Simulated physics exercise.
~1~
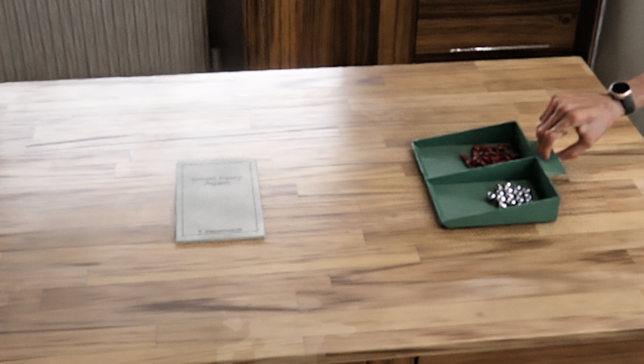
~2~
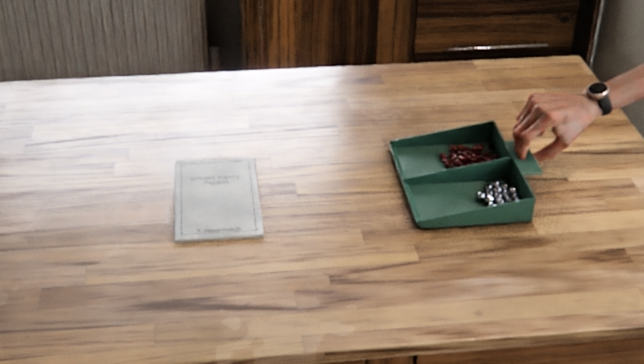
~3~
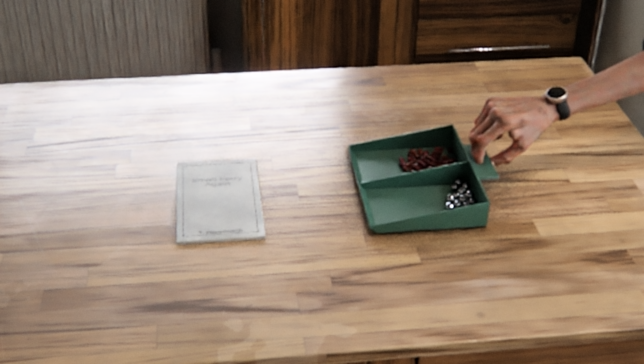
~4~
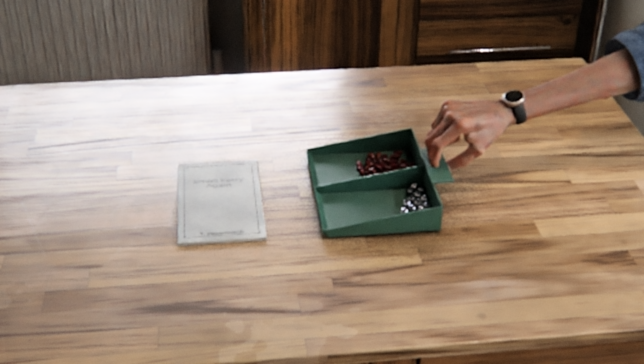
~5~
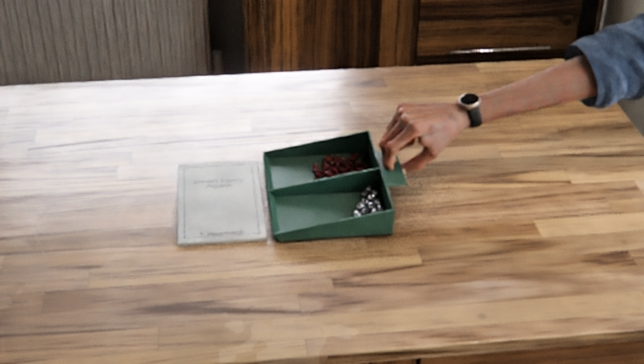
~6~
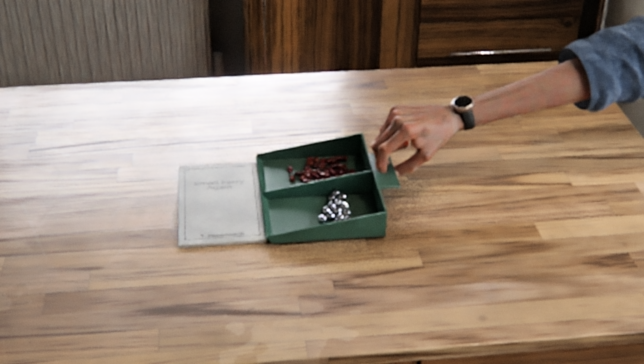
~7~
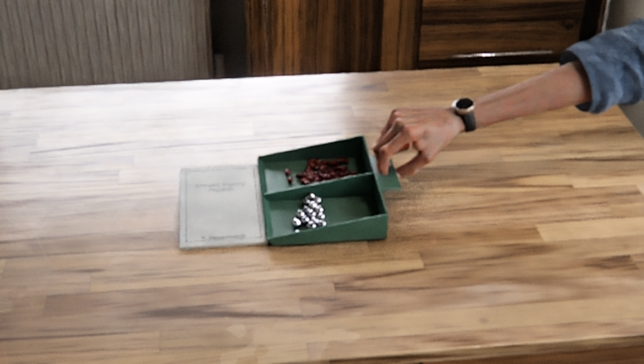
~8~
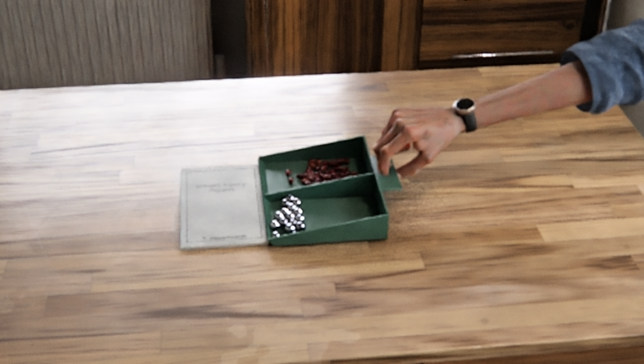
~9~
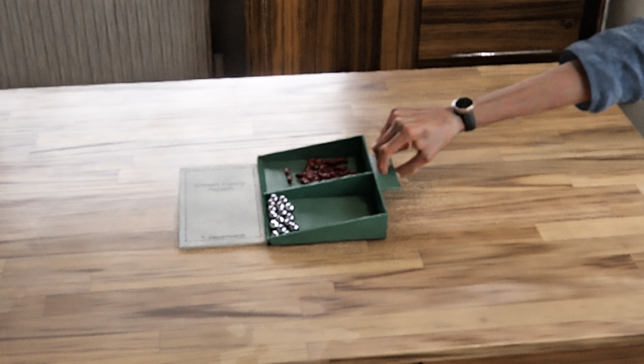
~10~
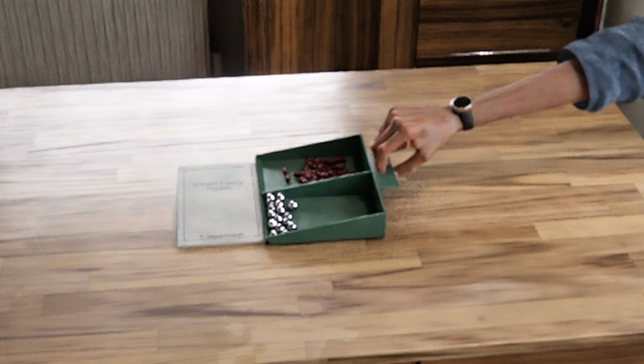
A wooden tabletop is seen from above at an angle, with dark wood cabinetry behind it and the view swaying slightly. A thin pale grey book lies left of centre, while a hand wearing a watch holds a green two-part tray at the right, with dark red pieces in the back section and shiny silvery pieces in the front. The hand slides the tray left until it stops against the book, which stays put. The red pieces shift a little left, and the silvery ones slide on to the left rim. Everything ends inside the tray, the hand still on it.
